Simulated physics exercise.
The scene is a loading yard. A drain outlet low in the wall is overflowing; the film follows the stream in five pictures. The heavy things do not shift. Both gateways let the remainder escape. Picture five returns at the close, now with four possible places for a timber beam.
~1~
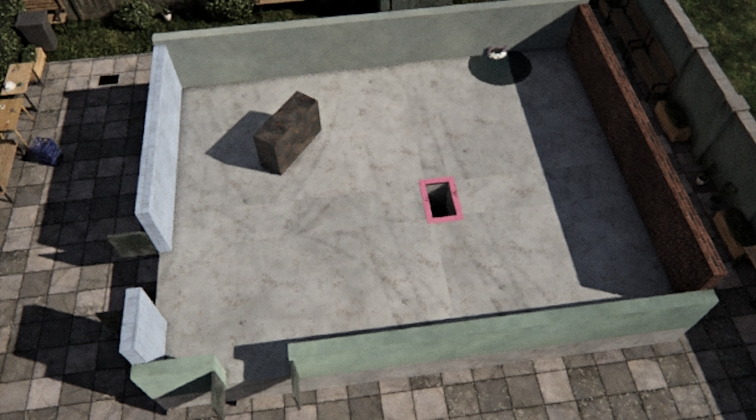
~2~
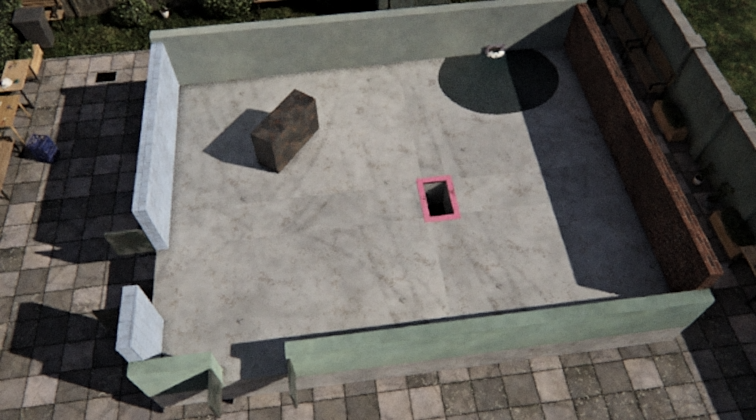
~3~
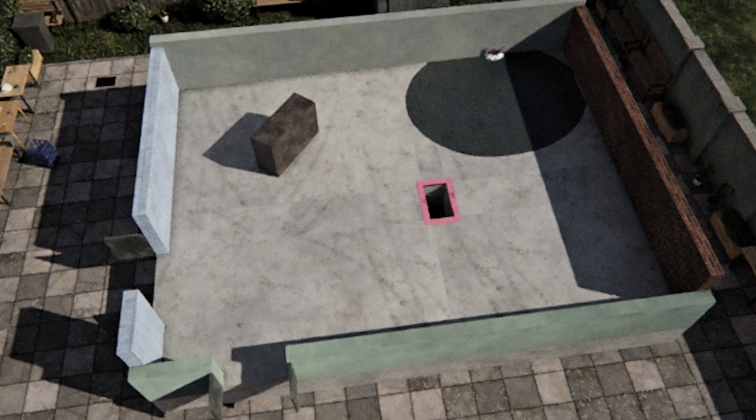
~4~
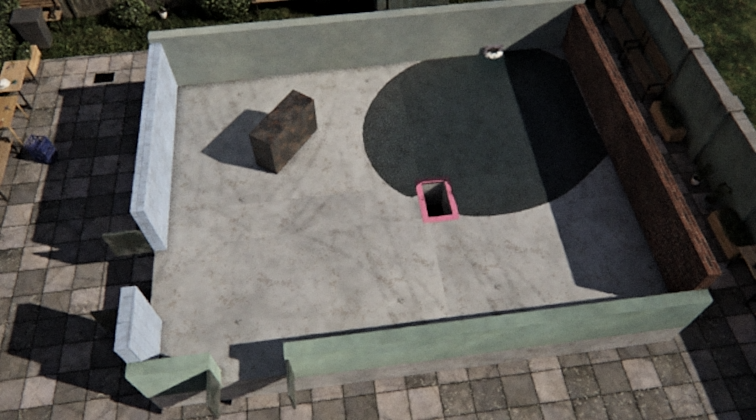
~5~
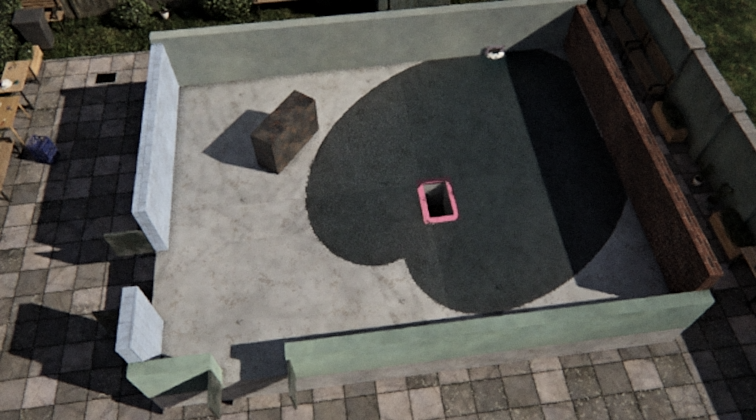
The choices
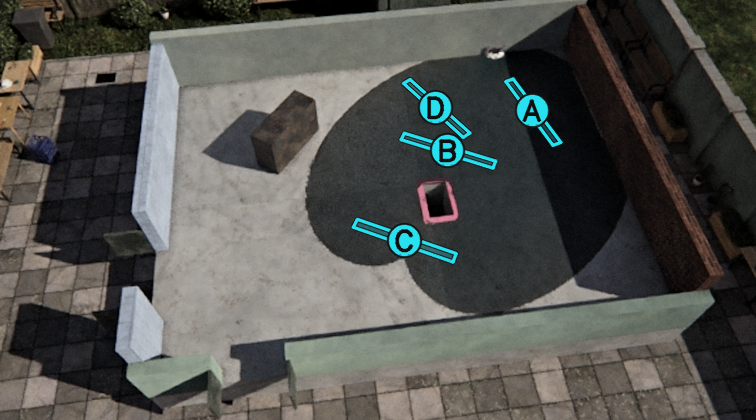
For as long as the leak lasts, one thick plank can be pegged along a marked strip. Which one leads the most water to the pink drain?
C is best.
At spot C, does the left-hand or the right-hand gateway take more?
More leaves on the right.
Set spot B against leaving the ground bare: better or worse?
It is worse.
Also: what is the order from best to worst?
The order is C, A, D, B.
On the marked copy, A from (509, 80) to (556, 143); B from (402, 136) to (494, 164); C from (355, 223) to (454, 257); D from (406, 81) to (466, 135).
If A is chosen, about 19 % of the stream runs into the pink drain, about 81 % out by the gates.
If B is chosen, about 2 % of the stream runs into the pink drain, about 98 % out by the gates.
If C is chosen, about 29 % of the stream runs into the pink drain, about 70 % out by the gates.
If D is chosen, about 14 % of the stream runs into the pink drain, about 84 % out by the gates.
